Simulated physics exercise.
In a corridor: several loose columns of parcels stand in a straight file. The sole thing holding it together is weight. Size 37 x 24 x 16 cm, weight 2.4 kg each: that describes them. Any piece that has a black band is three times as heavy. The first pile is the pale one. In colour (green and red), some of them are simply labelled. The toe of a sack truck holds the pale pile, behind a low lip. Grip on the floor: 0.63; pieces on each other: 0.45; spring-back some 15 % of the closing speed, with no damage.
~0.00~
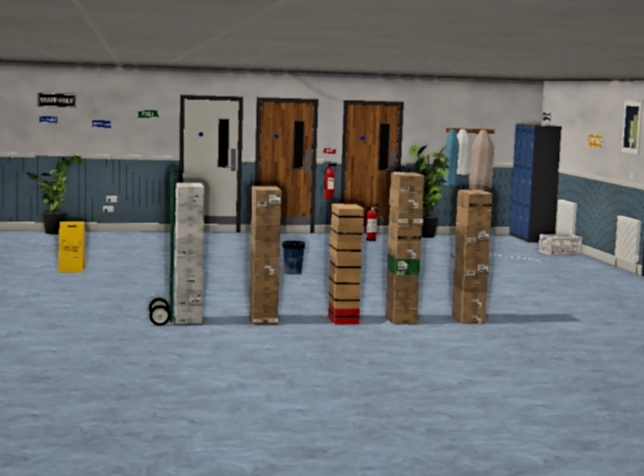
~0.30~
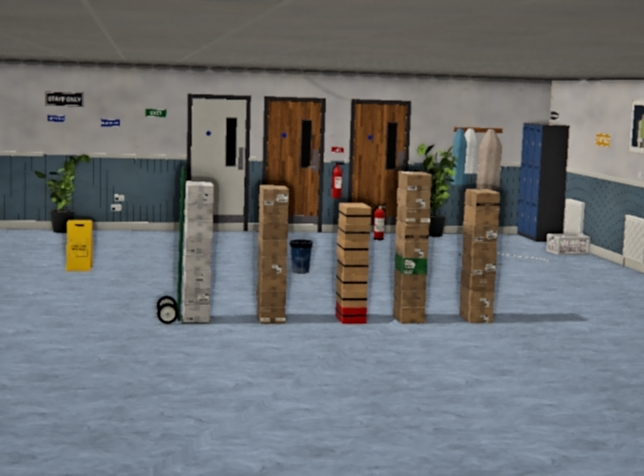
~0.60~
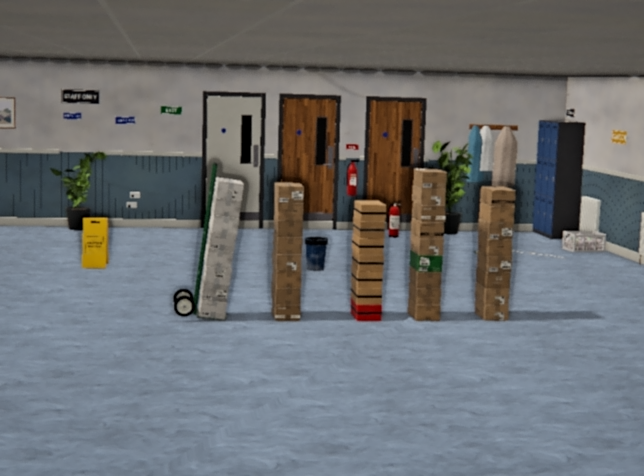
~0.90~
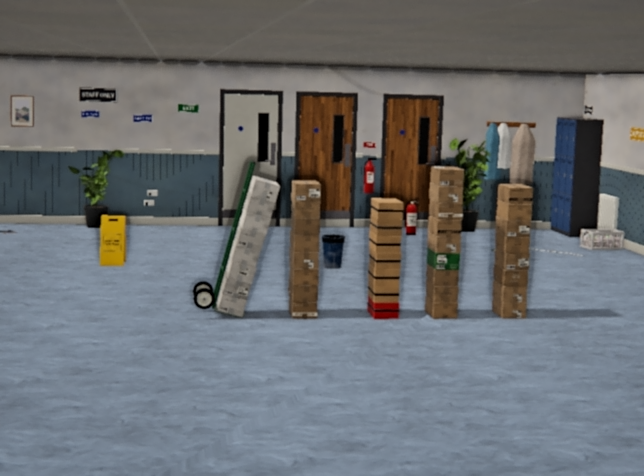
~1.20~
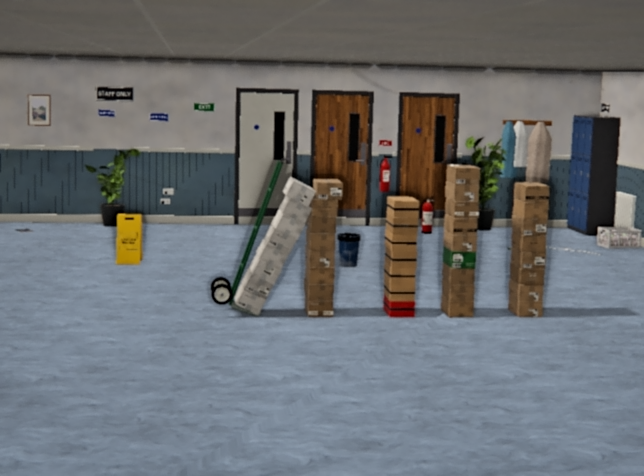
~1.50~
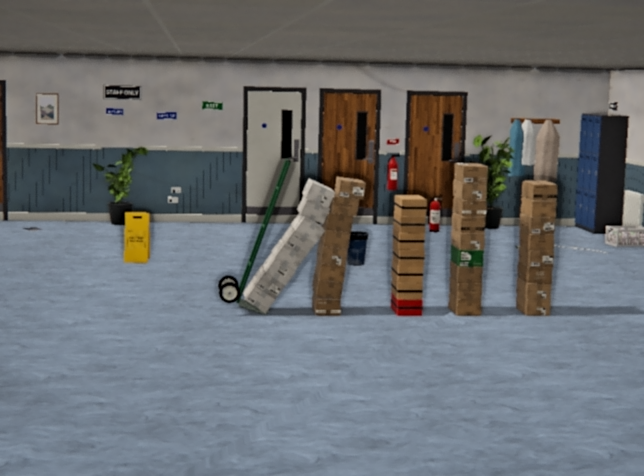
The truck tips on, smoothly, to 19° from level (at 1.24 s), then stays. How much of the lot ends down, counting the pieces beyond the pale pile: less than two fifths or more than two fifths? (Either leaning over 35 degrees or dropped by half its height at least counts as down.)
The count down goes past two fifths.
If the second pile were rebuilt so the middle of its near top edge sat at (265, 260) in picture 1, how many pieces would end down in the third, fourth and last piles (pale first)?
Pile by pile that makes third 0, fourth 0, last 0.
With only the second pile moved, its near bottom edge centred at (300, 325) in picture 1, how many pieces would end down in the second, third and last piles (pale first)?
Then, pile by pile: Second 0, third 0, last 0.
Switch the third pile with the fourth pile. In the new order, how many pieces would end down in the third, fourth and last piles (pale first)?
Third 8, fourth 7, last 7.
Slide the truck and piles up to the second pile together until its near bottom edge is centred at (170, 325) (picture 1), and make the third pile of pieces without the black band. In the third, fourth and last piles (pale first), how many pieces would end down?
You'd get third 0, fourth 0 and last 0.
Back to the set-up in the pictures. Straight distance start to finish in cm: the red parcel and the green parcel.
Estimate: Red near 10 cm, green near 110 cm.
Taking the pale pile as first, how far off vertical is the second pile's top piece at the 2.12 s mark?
The top piece is tilted around 30°.
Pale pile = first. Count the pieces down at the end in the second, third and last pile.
Counting each pile, the second has 7, the third 7 and the last 7.
After 2.12 s, 8 of the pale pile down; 7 of the 32 other parcels down.
After 3.16 s, 8 of the pale pile down; 14 of the 32 other parcels down; red parcel 42° from how it stood; green parcel 28° from how it stood.
After 3.86 s, 8 of the pale pile down; 30 of the 32 other parcels down; red parcel 50° from how it stood; green parcel 26° from how it stood, 33 cm lower.
In the end (5.7 s), 8 of the pale pile down; 30 of the 32 other parcels down; green parcel on its side; red parcel 45° from how it stood. That is 94 per cent. From the last view, middles, green parcel near (565, 300), red parcel near (416, 298).
